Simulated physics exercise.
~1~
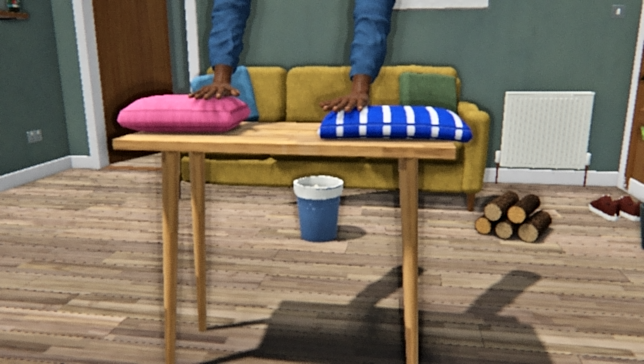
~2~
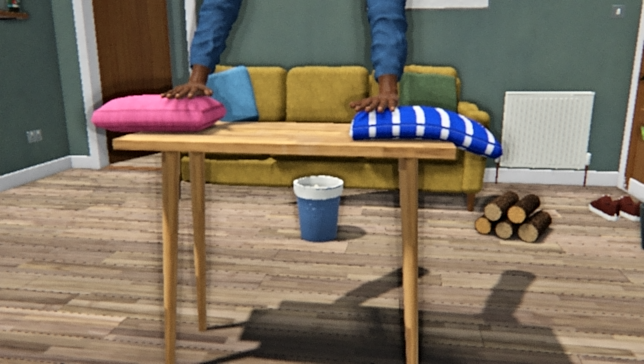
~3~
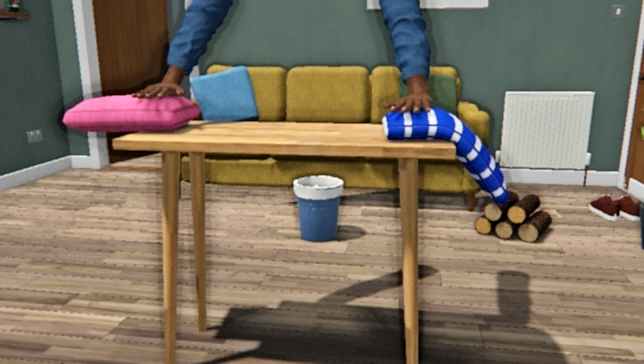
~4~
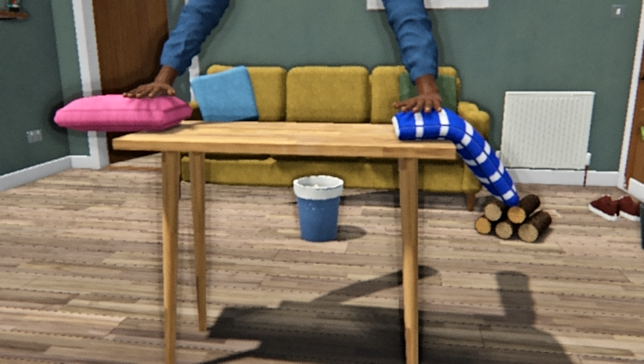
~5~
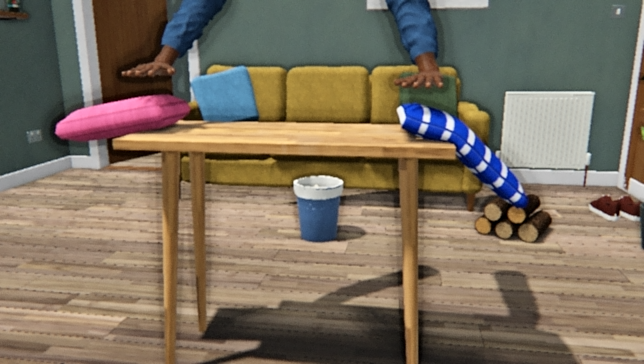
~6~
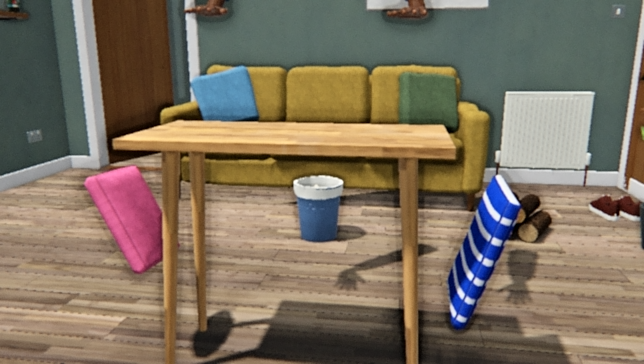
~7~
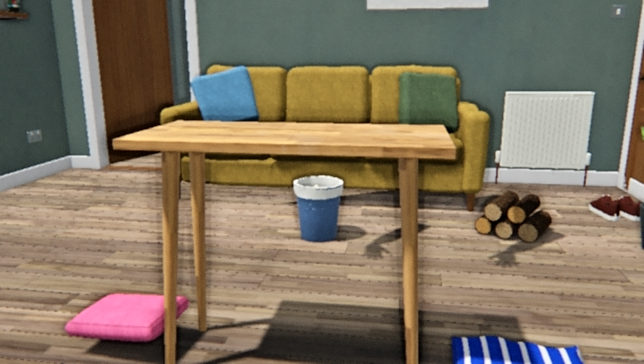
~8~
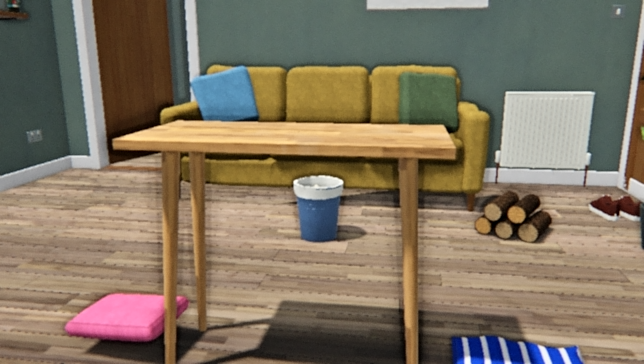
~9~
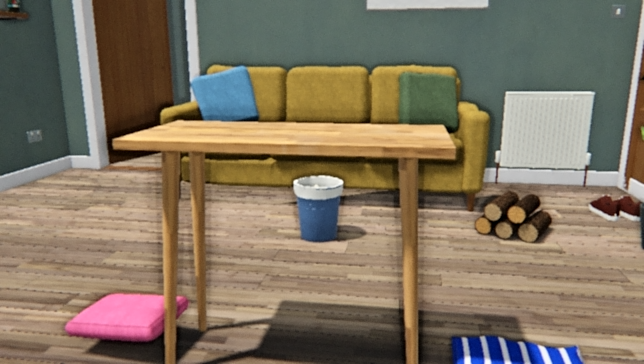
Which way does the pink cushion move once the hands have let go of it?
The pink cushion moves down, dropping off the left end of the bench to the floor.
